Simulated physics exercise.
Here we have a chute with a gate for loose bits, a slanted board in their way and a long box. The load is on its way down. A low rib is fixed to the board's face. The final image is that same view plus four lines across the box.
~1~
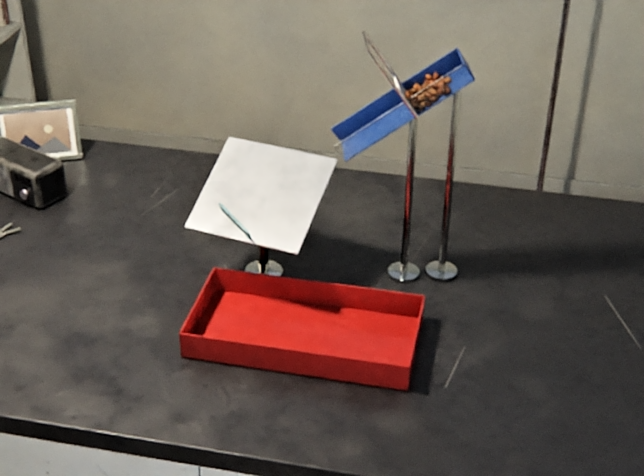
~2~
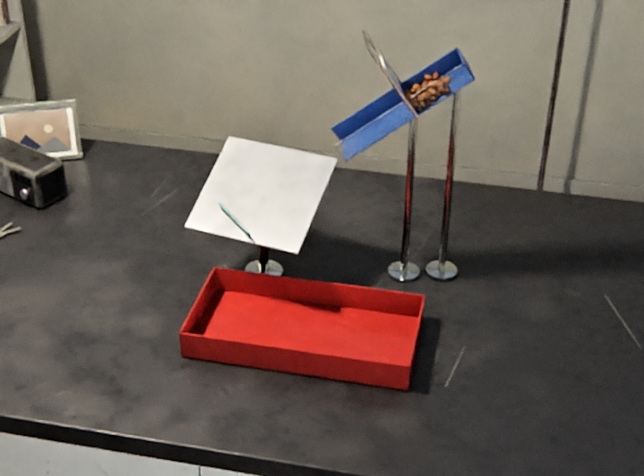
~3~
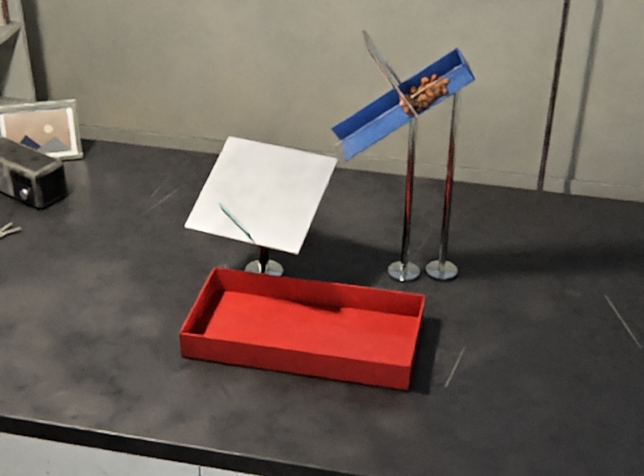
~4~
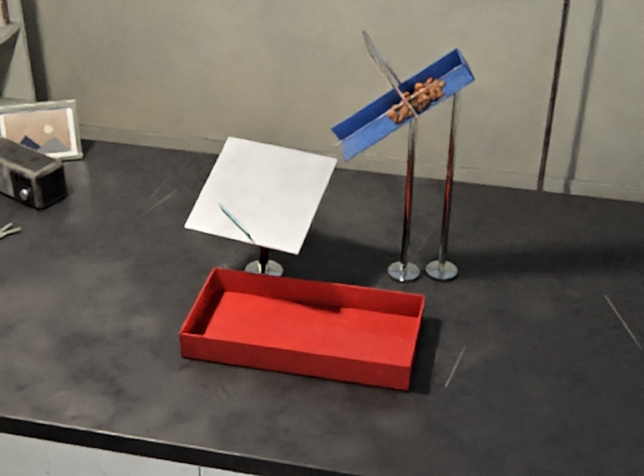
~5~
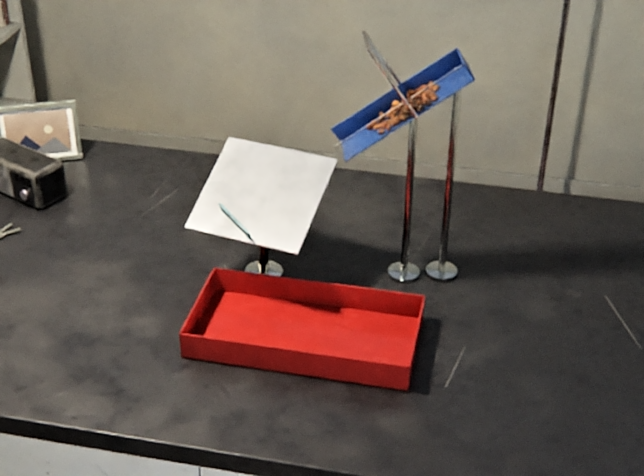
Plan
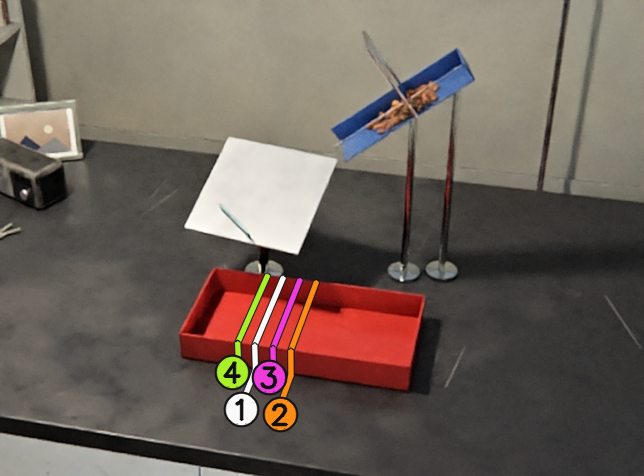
A blue chute on two metal posts, holding a clump of brown bits, slants down to the left above a dark worktop against a grey wall, seen from slightly above. Left of it a white board tilts on a short stand, with a long, empty red box in front. The bits slide slowly down the chute past the thin upright gate, spreading out, while the camera stays still.
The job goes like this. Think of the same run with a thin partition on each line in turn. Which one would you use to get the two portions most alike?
The answer is line 4.
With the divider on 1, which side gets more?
Left.
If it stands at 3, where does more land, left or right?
Left.
On the marked copy, line 1 crosses the front rim at (254, 344); line 2 crosses the front rim at (291, 349); line 3 crosses the front rim at (273, 347); line 4 crosses the front rim at (237, 342).
For line 1, of what is caught, nearly all on the left of the divider, a small part on the right.
For line 2, of what is caught, all on the left of the divider, none on the right.
For line 3, of what is caught, nearly all on the left of the divider, a stray few on the right.
For line 4, of what is caught, about half on the left of the divider, about half on the right.
